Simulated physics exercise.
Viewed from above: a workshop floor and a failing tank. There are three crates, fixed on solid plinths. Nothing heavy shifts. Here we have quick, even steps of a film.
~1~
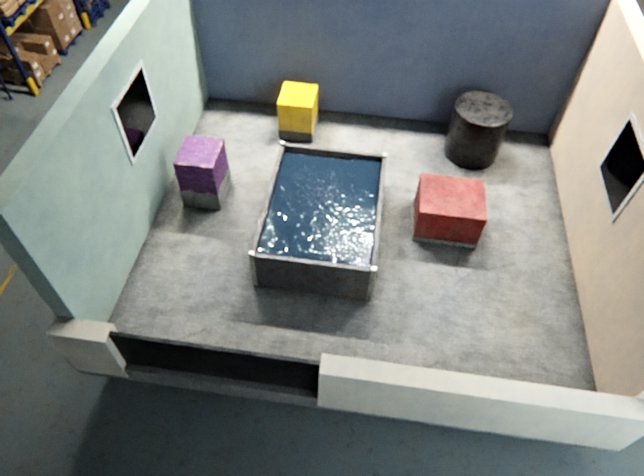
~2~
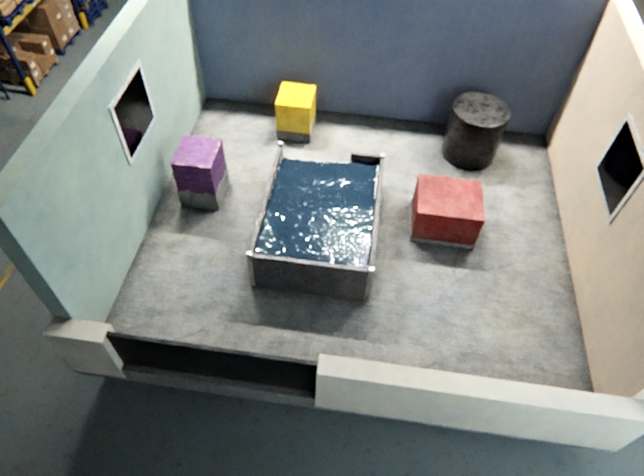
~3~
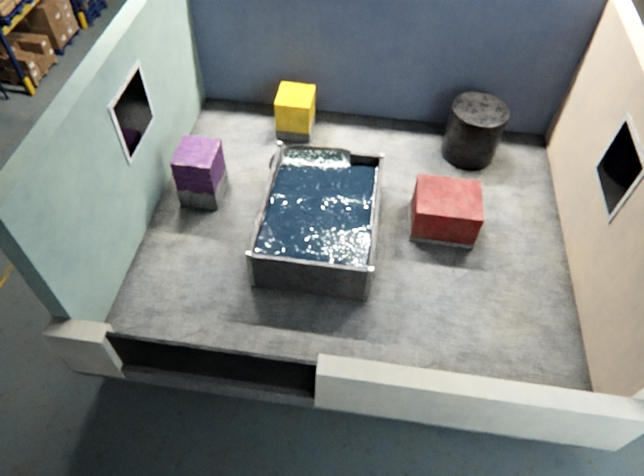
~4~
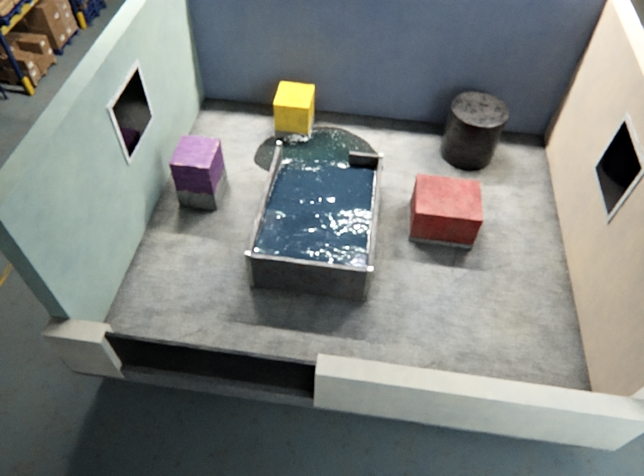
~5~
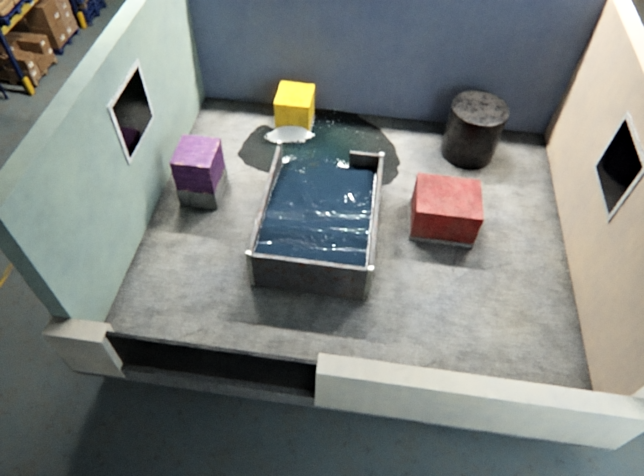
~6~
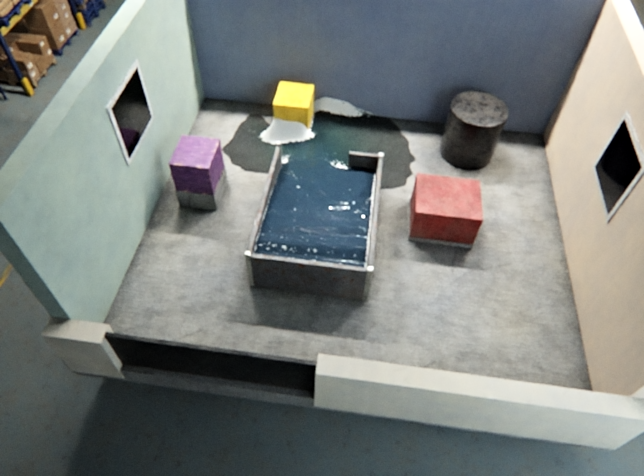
A walled workshop floor of grey concrete is seen from high above, with shelves of boxes beyond its left wall. An open tank of blue water sits in the middle, a purple crate to its left, a yellow one behind, a red one to its right, and a black drum at the back right. The tank's far side opens and water pours out, spreading around the yellow crate and across the floor behind.
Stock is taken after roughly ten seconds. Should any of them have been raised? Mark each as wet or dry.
Purple crate: Dry; red crate: Wet; yellow crate: Wet.
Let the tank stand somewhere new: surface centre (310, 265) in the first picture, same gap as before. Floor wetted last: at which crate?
One in red.
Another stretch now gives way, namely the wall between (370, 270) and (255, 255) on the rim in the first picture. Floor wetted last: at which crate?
My pick is the one in yellow.
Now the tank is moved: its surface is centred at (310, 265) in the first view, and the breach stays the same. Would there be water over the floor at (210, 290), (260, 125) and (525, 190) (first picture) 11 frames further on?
As listed: Not flooded, wet, not flooded.
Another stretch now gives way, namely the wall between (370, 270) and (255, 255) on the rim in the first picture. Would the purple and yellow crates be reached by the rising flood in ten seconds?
First, the purple crate is not reached; second, the yellow crate is not reached.
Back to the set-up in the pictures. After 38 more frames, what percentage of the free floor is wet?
I reckon 90 per cent or so.
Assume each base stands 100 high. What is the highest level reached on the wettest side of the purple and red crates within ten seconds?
I'd put it at some 60 % for one and some 180 % for the other, in that order.
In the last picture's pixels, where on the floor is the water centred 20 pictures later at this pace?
At roughly (320, 178).
A moment on, water covers 25 % of the floor; the purple crate not reached, the red crate not reached, the yellow crate water round its plinth.
Next, water covers 30 % of the floor; the purple crate water round its plinth, the red crate not reached, the yellow crate water round its plinth.
Then, water covers 50 % of the floor; the purple crate water round its plinth, the red crate water round its plinth, the yellow crate water round its plinth.
Later, water covers 90 % of the floor; the purple crate water round its plinth, the red crate water round its plinth, the yellow crate water round its plinth.
In the end, water covers 100 % of the floor; the purple crate stayed above the water, the red crate was topped, the yellow crate was topped.
